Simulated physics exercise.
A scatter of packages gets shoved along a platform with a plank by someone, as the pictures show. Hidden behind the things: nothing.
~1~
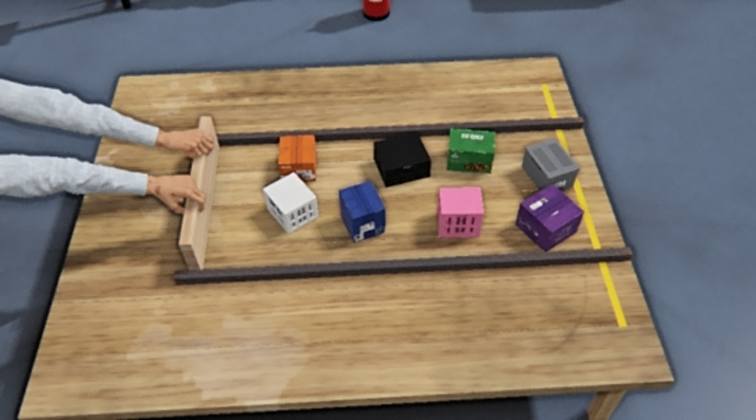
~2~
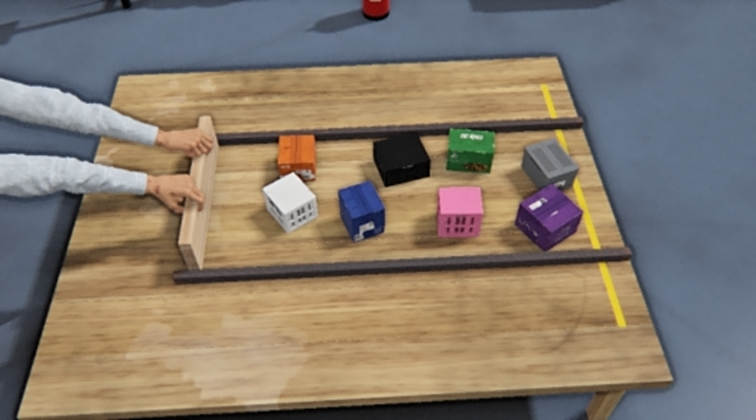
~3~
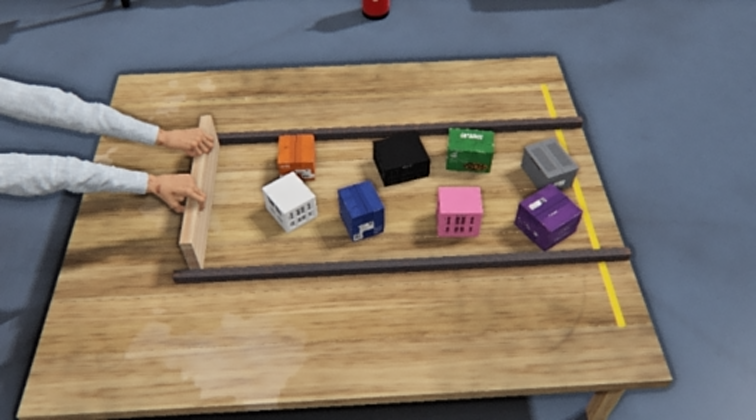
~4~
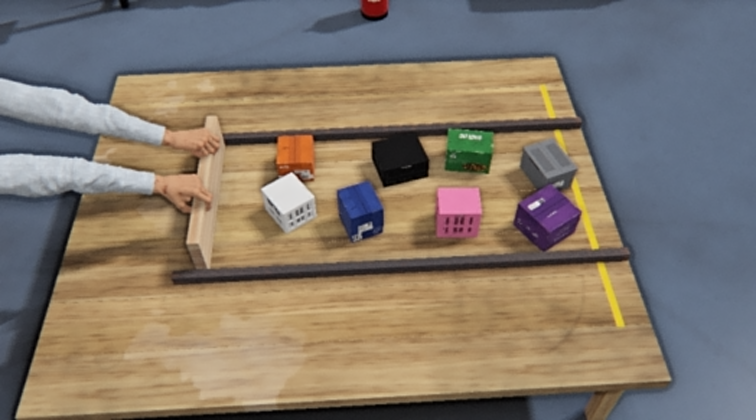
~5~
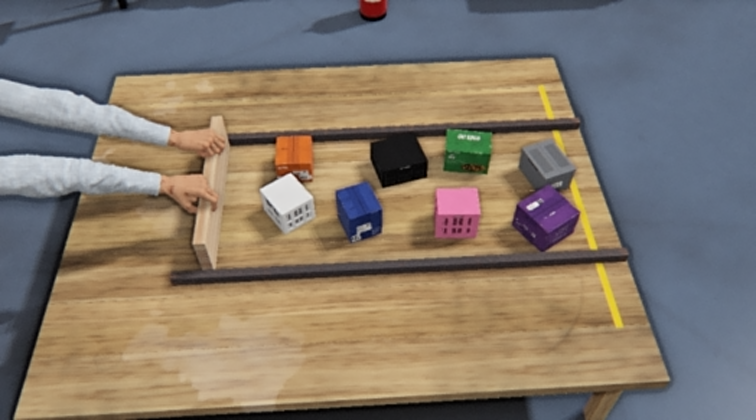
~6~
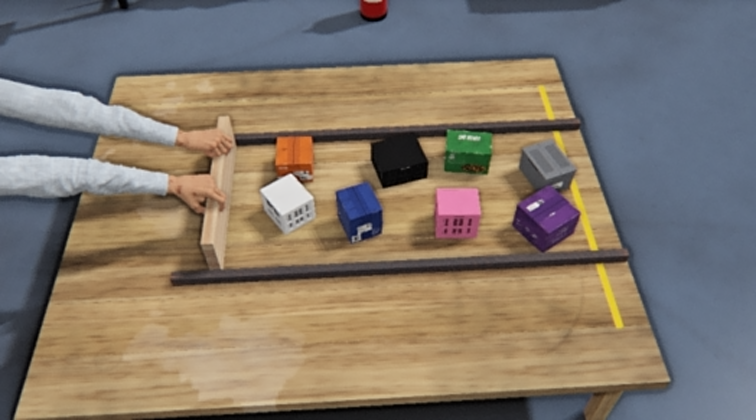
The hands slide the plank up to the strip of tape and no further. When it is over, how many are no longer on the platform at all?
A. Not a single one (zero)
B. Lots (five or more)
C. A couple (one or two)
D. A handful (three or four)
(B) Lots (five or more).
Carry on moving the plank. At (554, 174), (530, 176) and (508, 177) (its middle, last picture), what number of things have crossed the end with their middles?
The counts are 6, 4 and 3, in that order.
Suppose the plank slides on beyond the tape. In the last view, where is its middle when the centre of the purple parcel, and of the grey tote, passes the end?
Its middle is around (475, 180) and around (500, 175).
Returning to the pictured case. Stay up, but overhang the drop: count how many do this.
2, I think.
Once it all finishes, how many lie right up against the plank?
2 end up touching it.
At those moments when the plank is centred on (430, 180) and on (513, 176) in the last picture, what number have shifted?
Moved so far: 8, later 8.
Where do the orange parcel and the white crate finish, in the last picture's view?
Orange parcel at about (583, 146), white crate at about (601, 197).
Soon after, none off yet; grey tote at rest near (546, 169); purple parcel at rest near (546, 219); green box at rest near (468, 152).
Then, none off yet; grey tote moved about its own width near (588, 173); purple parcel moved about its own width near (603, 224); green box moved well along near (555, 146).
At rest, the number that fall off is five or more; fallen, blue parcel, black crate, pink crate, green box, purple parcel and grey tote.
